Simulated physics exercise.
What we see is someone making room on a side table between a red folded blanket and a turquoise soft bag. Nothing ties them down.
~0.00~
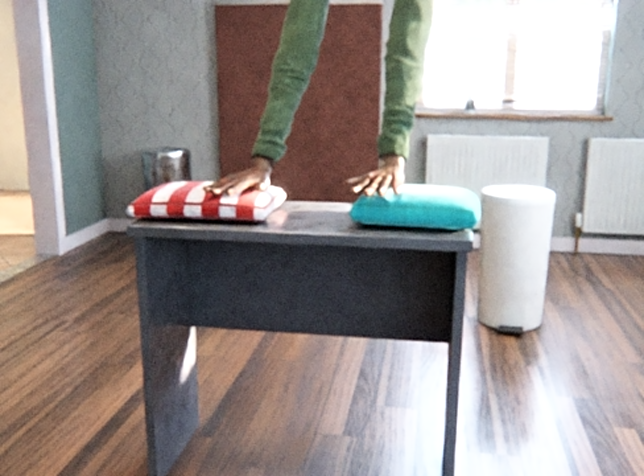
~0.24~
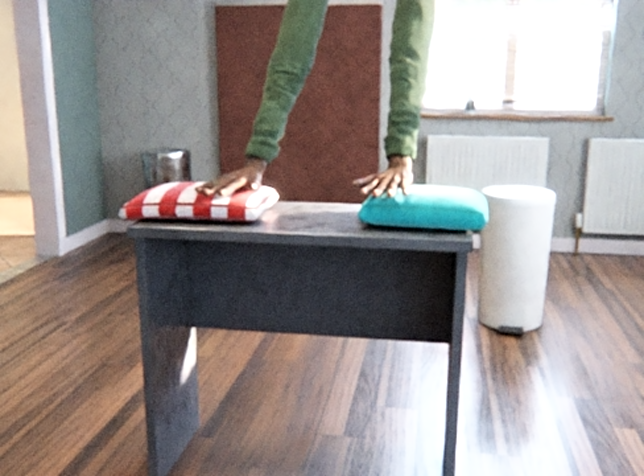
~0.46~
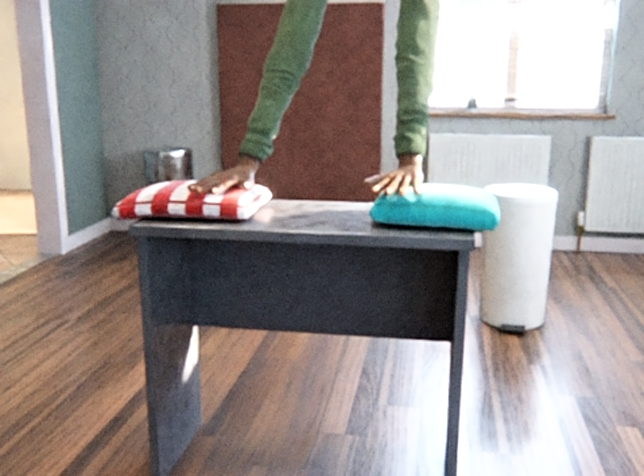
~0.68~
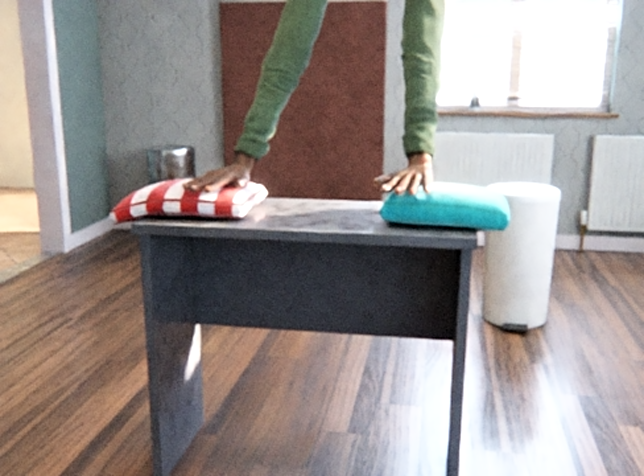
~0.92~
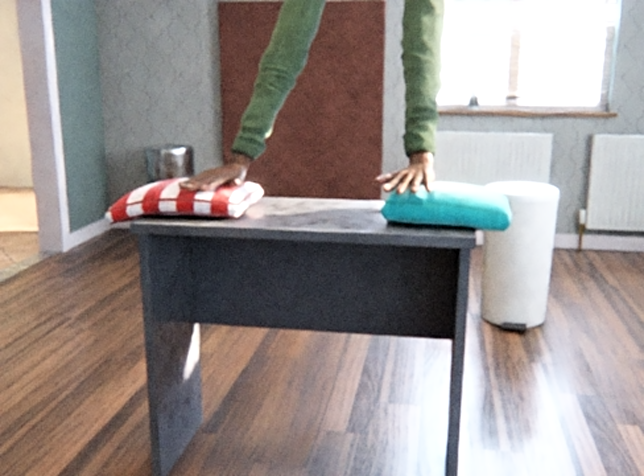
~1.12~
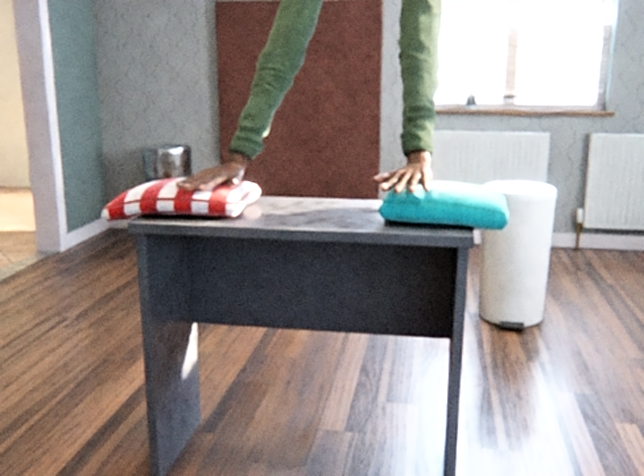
The footage shows two hands pressing on a red-and-white folded cloth and a turquoise soft item on a dark table, gradually sliding them a short way apart, left and right, until each partly overhangs its end of the tabletop.
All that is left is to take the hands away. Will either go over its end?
As it turns out, the red folded blanket stays up there; the turquoise soft bag remains on top.
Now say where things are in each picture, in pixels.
Folded blanket tip (140, 207); soft bag tip (474, 216), in the first frame.
Folded blanket tip (133, 209); soft bag tip (483, 217), in the second frame.
Folded blanket tip (126, 208); soft bag tip (494, 218), in the third frame.
Folded blanket tip (123, 212); soft bag tip (505, 219), in the fourth frame.
Folded blanket tip (119, 212); soft bag tip (506, 219), in the fifth frame.
Folded blanket tip (116, 209), about a third past the edge; soft bag tip (503, 218), about a third past the edge, in the sixth frame.
After 1.40 s, folded blanket as it was left; soft bag as it was left.
In the end, folded blanket as it was left; soft bag as it was left. The red folded blanket remains on top and the turquoise soft bag holds its place.
